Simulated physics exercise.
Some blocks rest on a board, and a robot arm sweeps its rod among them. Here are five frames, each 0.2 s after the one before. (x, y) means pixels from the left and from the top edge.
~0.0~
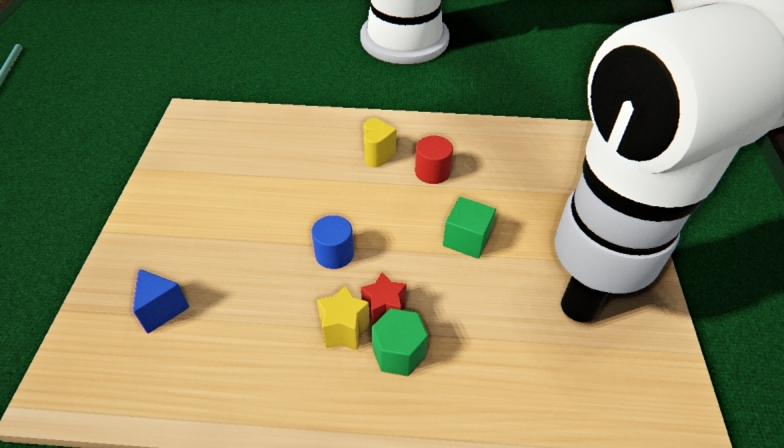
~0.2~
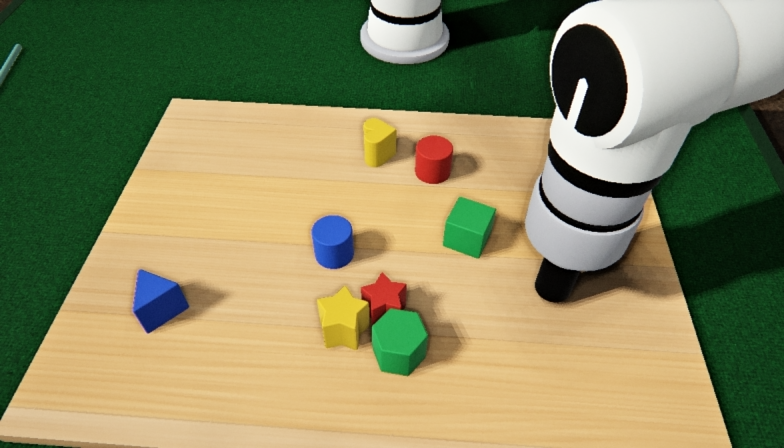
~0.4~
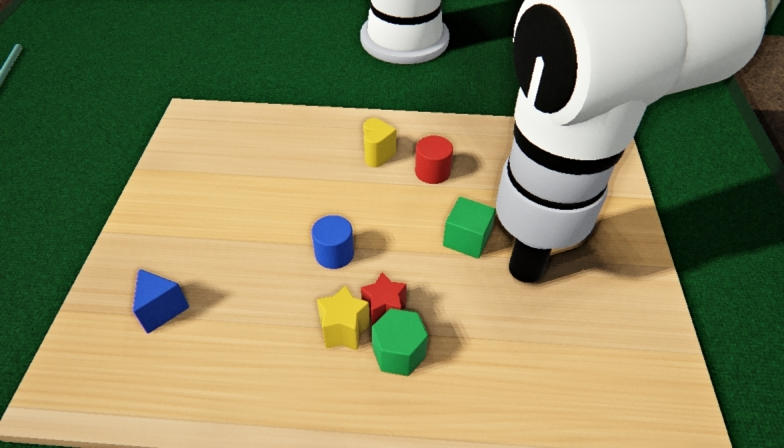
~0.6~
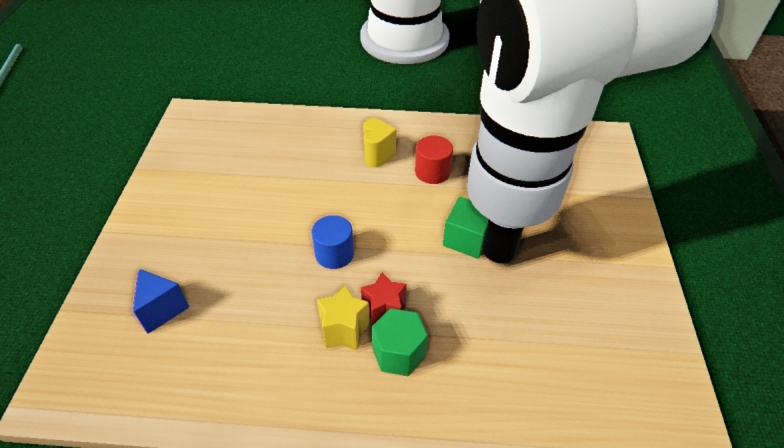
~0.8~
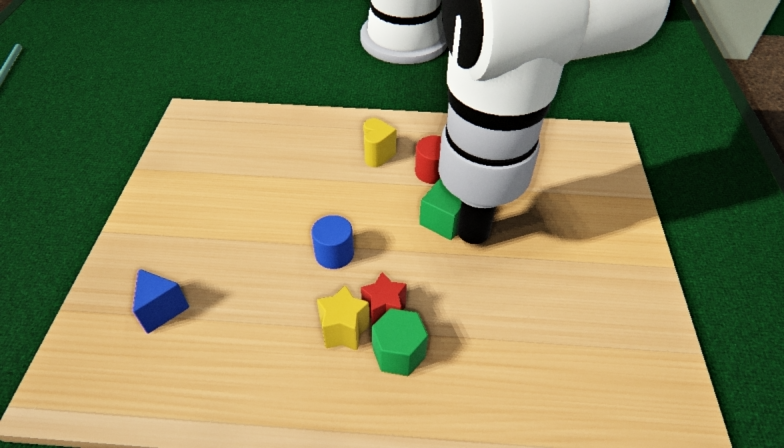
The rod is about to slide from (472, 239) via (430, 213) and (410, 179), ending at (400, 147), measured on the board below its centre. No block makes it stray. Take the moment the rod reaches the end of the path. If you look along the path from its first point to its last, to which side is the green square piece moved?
Slides left.
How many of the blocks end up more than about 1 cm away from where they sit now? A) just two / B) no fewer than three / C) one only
Answer: B.
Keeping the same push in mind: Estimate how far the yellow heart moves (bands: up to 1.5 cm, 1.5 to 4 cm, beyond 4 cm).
Net shift: Above 4 cm.
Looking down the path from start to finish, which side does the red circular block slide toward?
My answer: Right.
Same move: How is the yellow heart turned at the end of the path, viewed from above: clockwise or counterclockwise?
From above, the yellow heart will be seen to turn anti-clockwise.
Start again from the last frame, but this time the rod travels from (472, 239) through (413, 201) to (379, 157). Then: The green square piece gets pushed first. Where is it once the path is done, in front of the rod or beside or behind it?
I believe the green square piece keeps its place ahead of the rod.
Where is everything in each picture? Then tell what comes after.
The first frame shows rod tip at (579, 307); block tops, yellow heart at (377, 129); red circular block at (435, 147); green square piece at (471, 214).
The second frame shows rod at (552, 288); blocks unchanged.
The third frame shows rod at (526, 269); blocks unchanged.
The fourth frame shows rod at (499, 251); blocks unchanged.
The fifth frame shows rod at (473, 232); yellow heart at (377, 129); red circular block at (435, 147); green square piece at (447, 196).
The first path, step by step. One third of the way, rod at (430, 204); green square piece at (410, 167), turned 20° clockwise.
Two thirds of the way, rod at (410, 171); yellow heart at (367, 121); red circular block at (438, 141); green square piece at (386, 139).
At the end, rod at (400, 139); yellow heart at (342, 106), turned 30° anticlockwise; red circular block at (439, 136); green square piece at (371, 114), turned 25° anticlockwise.
